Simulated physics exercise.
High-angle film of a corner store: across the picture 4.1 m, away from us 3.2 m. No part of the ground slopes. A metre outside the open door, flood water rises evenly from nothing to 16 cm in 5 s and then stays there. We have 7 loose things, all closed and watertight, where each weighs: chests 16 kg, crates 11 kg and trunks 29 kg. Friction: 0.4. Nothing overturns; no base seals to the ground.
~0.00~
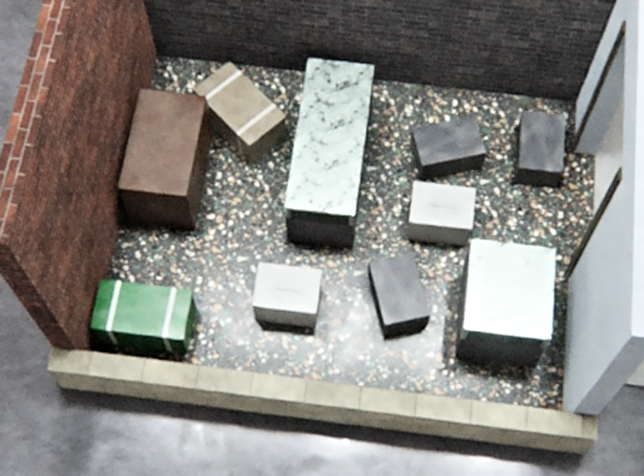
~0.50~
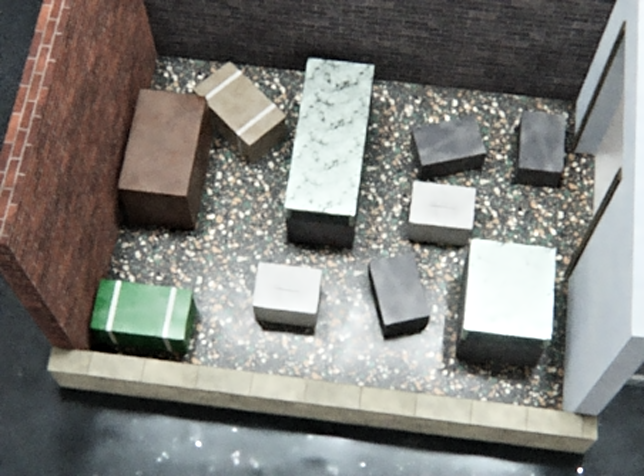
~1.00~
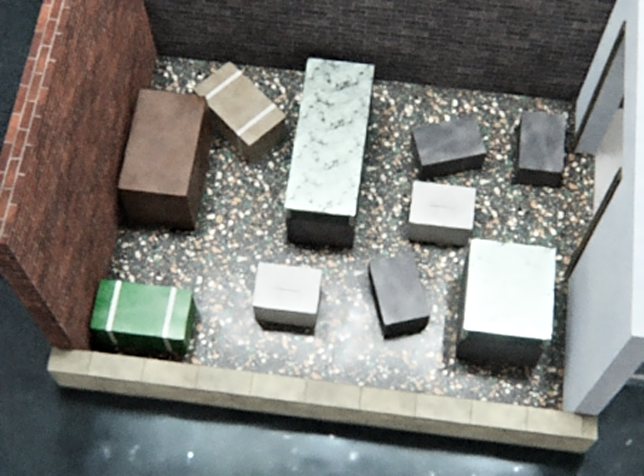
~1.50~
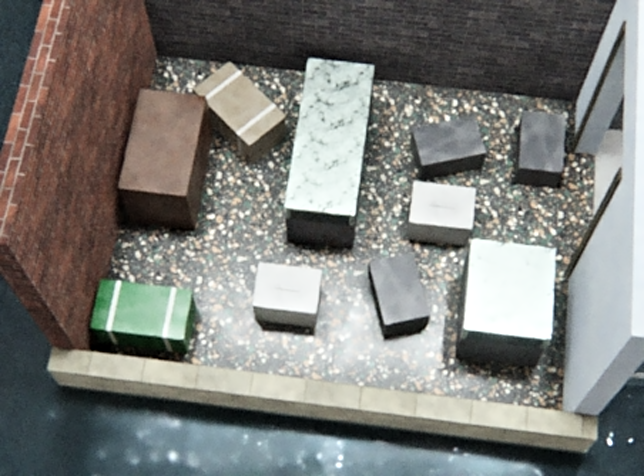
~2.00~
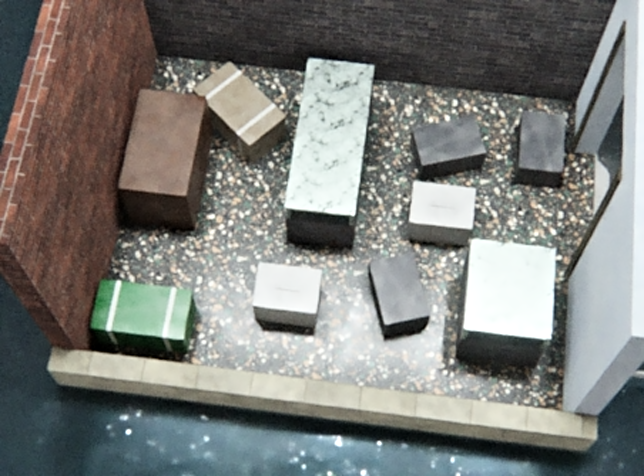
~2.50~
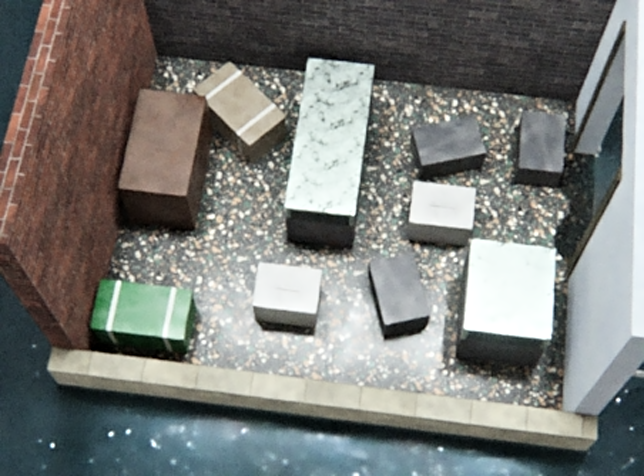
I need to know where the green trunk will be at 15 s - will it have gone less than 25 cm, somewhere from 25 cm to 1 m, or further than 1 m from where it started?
Distance covered: Moderate.
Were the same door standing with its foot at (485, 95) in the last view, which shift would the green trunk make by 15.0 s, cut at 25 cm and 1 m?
By then the green trunk has shifted a small amount.
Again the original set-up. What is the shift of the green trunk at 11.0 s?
0 cm, give or take.
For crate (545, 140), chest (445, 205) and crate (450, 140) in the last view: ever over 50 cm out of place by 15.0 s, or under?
Well, in sequence it's greater, greater, greater.
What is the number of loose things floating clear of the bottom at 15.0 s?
By my count, 7.
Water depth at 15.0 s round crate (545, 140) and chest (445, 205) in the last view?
First about 12 cm, second about 9 cm.
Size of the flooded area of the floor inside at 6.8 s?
Roughly 6.0 m2 of it is wet.
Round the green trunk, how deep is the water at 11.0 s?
6 cm, roughly.
After 3.5 s the green trunk is near (142, 309), 0.0 m from its start, aground; 0 afloat.
After 6.8 s the green trunk is near (142, 309), 0.0 m from its start, aground; 2 afloat.
After 11.0 s the green trunk is near (142, 309), 0.0 m from its start, aground; 3 afloat.
After 15.0 s the green trunk is near (157, 236), 0.7 m from its start, afloat; 7 afloat.
